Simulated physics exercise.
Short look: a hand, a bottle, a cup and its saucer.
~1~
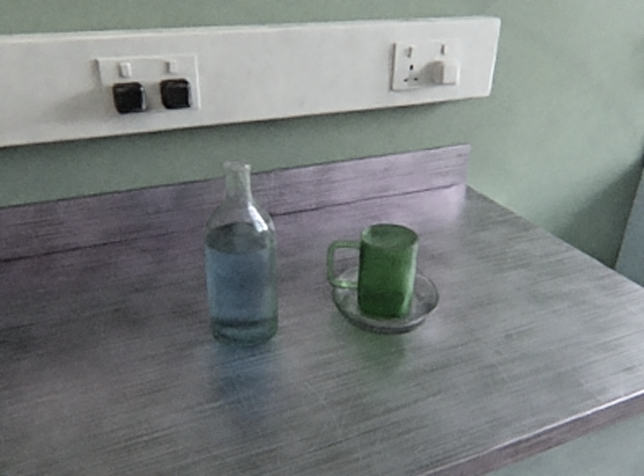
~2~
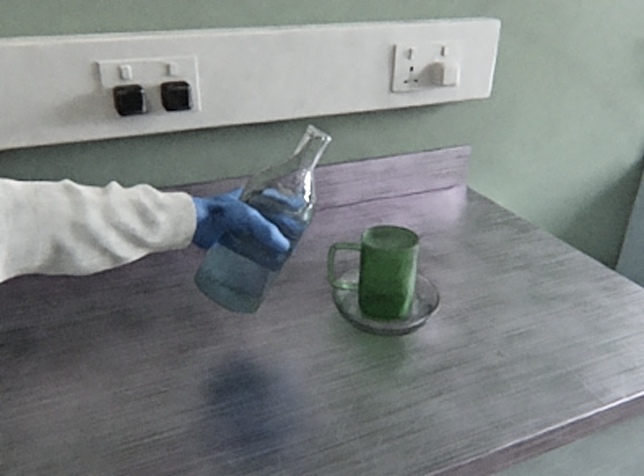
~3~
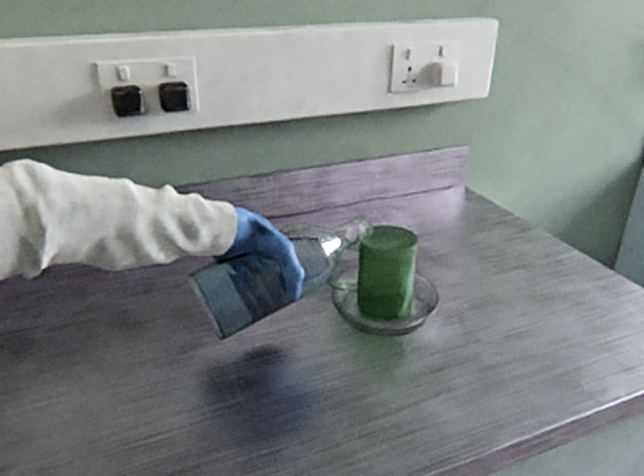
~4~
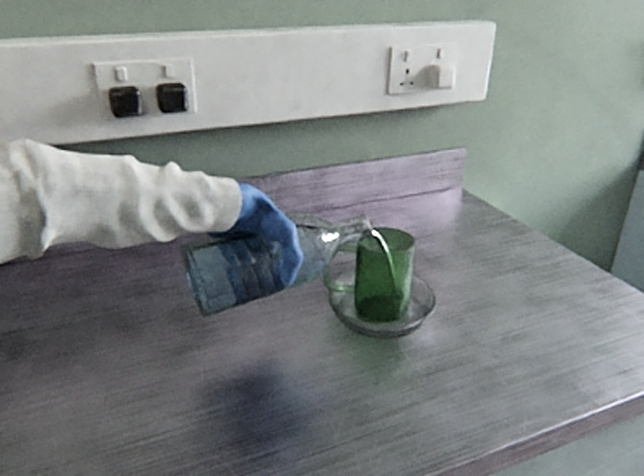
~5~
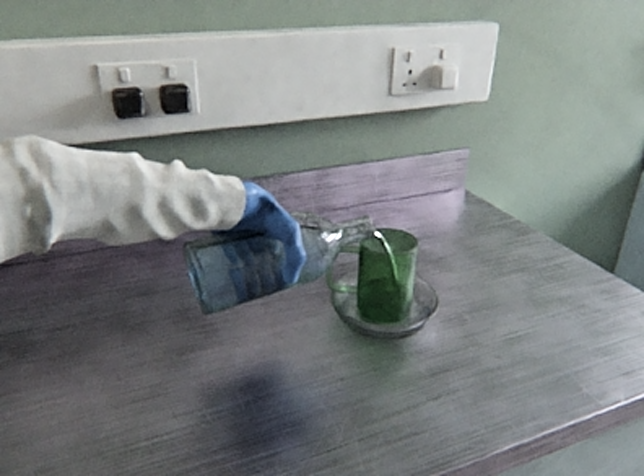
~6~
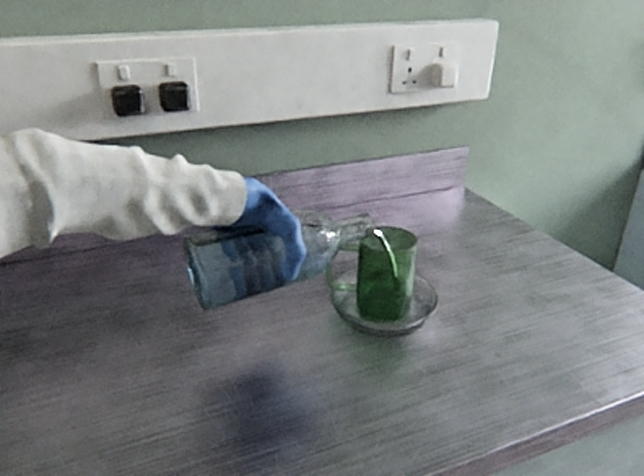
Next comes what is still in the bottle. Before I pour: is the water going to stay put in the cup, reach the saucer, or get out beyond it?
Chances are the saucer will be needed but won't do.
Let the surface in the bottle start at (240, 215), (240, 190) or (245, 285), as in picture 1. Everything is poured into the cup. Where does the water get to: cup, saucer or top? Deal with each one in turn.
In turn: Past the saucer, on to the top, no farther than the cup.
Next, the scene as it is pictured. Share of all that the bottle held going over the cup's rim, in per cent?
That comes to roughly 45 per cent of it.
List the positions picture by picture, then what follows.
The first picture shows at the start; bottle (241, 249) about half full; cup (387, 269) empty; saucer (413, 324) dry.
In the second picture, a hand has the bottle; bottle (273, 213) tipped 35° with all of its load; cup (388, 271) empty.
In the third picture, the bottle is tipped; bottle (291, 264) tipped 70° with all of its load; cup (387, 271) empty.
In the fourth picture, the stream is running; bottle (287, 251) tipped 80° with nearly all of its load; cup nearly empty, surface at (382, 298).
In the fifth picture, the stream is running; bottle (289, 250) tipped 85° with nearly all of its load; cup (386, 274) about a quarter full.
In the sixth picture, the stream is running; bottle (289, 248) tipped 85° with nearly all of its load; cup about a quarter full, surface at (385, 287); saucer (411, 326) dry.
Shortly, the cup is full to the brim; the saucer is dry.
Then, the cup is full to the brim; the saucer is nearly full.
At the finish, the cup is full to the brim; the saucer is full and running over.
